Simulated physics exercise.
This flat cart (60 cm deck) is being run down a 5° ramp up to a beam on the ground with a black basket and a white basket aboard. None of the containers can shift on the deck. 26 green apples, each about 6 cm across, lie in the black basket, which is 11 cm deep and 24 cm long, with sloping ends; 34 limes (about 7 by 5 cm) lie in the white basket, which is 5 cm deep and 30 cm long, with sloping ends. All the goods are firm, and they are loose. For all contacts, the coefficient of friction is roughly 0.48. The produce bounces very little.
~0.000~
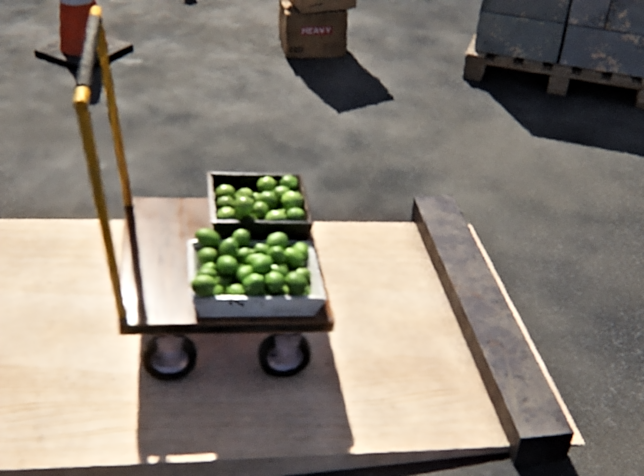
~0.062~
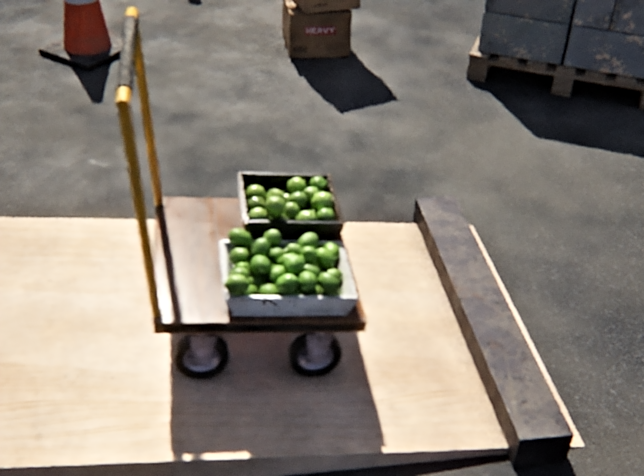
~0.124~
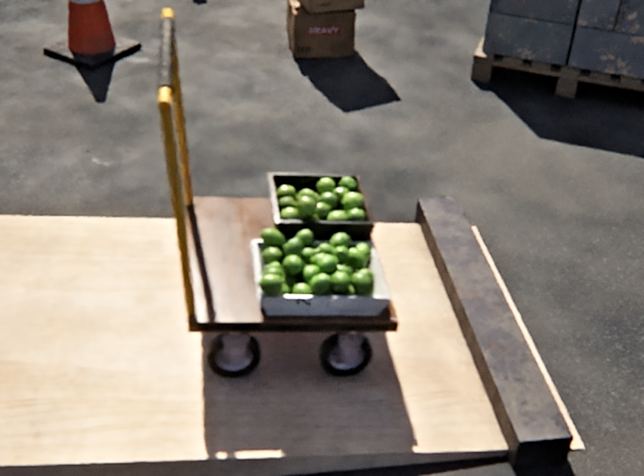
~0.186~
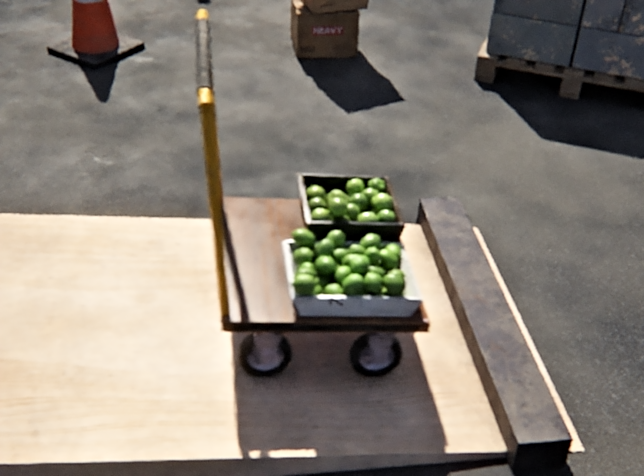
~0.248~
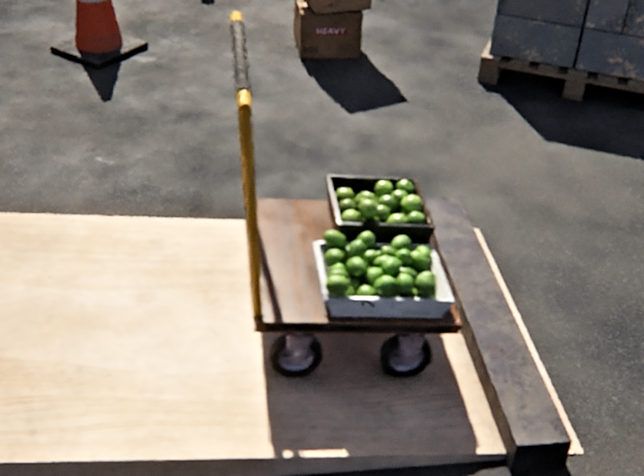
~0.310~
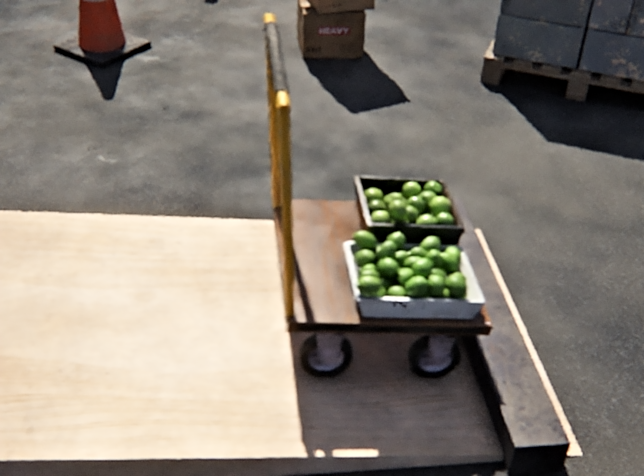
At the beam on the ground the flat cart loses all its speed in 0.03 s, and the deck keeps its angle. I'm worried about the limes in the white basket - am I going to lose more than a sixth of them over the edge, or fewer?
The share that falls out goes past one sixth.
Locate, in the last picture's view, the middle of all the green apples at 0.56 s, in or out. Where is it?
In the last picture they centre on about (435, 211).
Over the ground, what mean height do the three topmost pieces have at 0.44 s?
About 46 cm up, on average.
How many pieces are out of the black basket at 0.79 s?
About, black basket: 1.
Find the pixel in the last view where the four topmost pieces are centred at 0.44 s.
Their centre sits close to pixel (455, 227).
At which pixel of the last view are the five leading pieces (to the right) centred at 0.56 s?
I'd put their middle close to (524, 289).
After 0.34 s, impact.
After 0.44 s, the black basket has all 26 and the white basket is down by 1 of 34.
After 0.56 s, the black basket has all 26 and the white basket is down by 6 of 34.
After 0.79 s, the black basket is down by 1 of 26 and the white basket is down by 10 of 34.
Outcome (at 1.29 s), the black basket is down by 1 of 26 and the white basket is down by 10 of 34. Asked share, 10 of 34, 29 per cent.
